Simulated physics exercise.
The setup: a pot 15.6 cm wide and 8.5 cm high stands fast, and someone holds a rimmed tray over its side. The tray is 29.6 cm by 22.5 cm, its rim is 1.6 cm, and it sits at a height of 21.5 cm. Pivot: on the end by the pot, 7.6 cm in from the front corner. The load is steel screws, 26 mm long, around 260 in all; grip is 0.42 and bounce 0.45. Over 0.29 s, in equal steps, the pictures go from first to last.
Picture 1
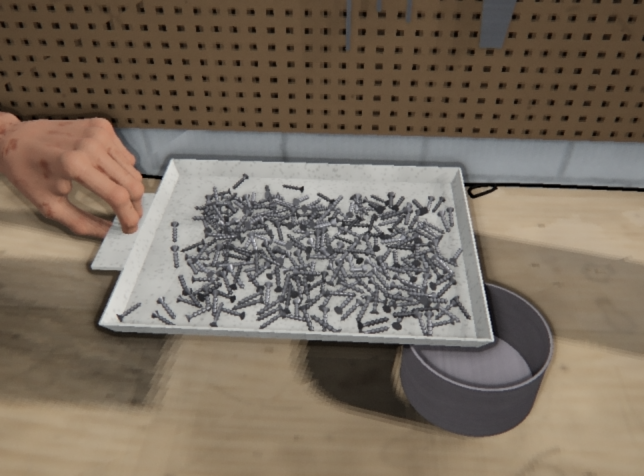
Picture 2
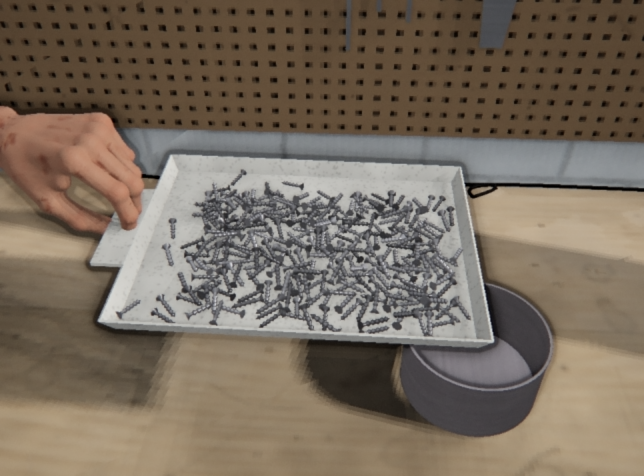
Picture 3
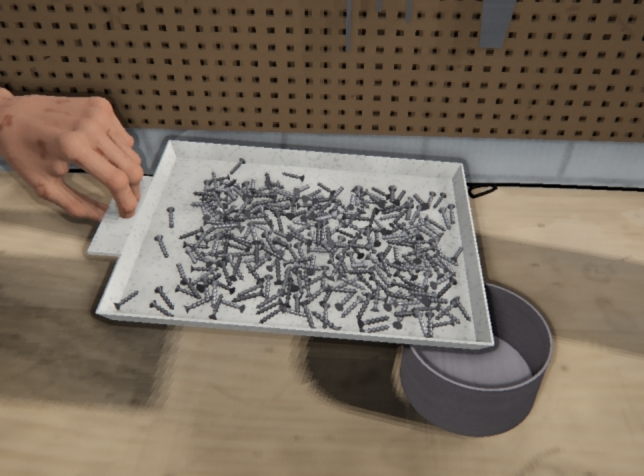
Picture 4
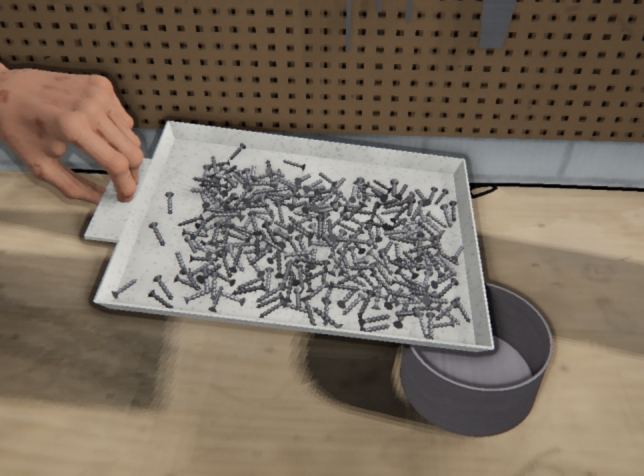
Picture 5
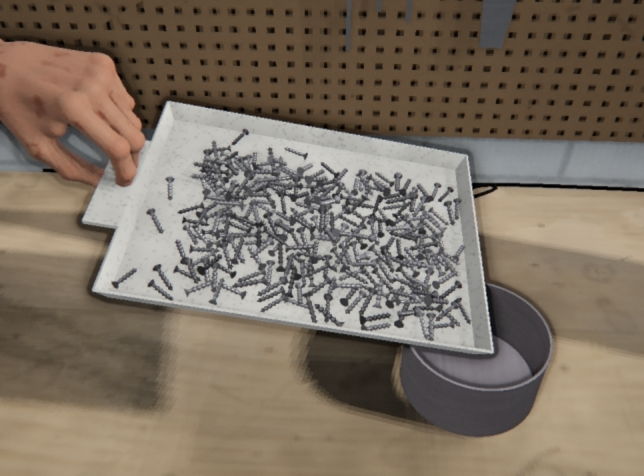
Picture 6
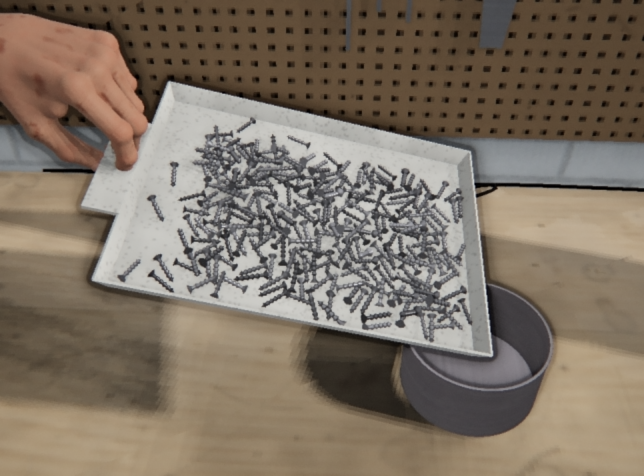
Hand raising the left end of a pale rimmed tray of steel screws, slanting it rightward above a round grey pot.
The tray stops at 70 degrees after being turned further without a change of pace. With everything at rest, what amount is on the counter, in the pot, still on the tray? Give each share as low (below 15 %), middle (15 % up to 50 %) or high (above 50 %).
Counter - high, pot - low, tray - low.
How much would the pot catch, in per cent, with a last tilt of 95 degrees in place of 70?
Estimated share: About 5 %.
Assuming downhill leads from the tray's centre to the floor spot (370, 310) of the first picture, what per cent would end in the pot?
Roughly 0 % of the pieces.
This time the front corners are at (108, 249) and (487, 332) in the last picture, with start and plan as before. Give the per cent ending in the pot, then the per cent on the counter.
Per cent by place - pot 65, counter 30.
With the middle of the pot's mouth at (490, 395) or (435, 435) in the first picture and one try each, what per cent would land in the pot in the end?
The shares would be near 65 and 70 per cent respectively.
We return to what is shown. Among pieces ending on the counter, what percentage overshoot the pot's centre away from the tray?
I reckon around 60 per cent.
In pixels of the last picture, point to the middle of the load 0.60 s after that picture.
Near pixel (471, 339).
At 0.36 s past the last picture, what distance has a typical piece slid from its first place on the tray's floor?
Around 6 centimetres.
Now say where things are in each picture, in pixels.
Tray tilt 0 degrees, front corners at (112, 317) and (478, 331); middle of the pieces at (316, 251); pot at (478, 331), in the first picture.
Tray tilt 1 degrees, front corners at (111, 314) and (482, 333); middle of the pieces at (316, 249), in the second picture.
Tray tilt 4 degrees, front corners at (109, 306) and (482, 336), lowest corner right front; middle of the pieces at (317, 243), in the third picture.
Tray tilt 8 degrees, front corners at (108, 294) and (482, 339), lowest corner right front; middle of the pieces at (318, 236), in the fourth picture.
Tray tilt 13 degrees, front corners at (107, 283) and (482, 342), lowest corner right front; middle of the pieces at (320, 229), in the fifth picture.
Tray tilt 17 degrees, front corners at (106, 273) and (482, 345), lowest corner right front; middle of the pieces at (322, 223); pot at (478, 331), in the sixth picture.
Then, 0.36 s after the last picture, tilt 43 degrees; the tray holds 100 %, the pot 0 %.
Then, 0.60 s after the last picture, tilt 60 degrees; the tray holds 65 %, the pot 0 %.
Then, 0.95 s after the last picture, tilt 70 degrees; the tray holds 5 %, the pot 5 %.
In the end, counter 95 %, pot 5 %, tray 0 %.
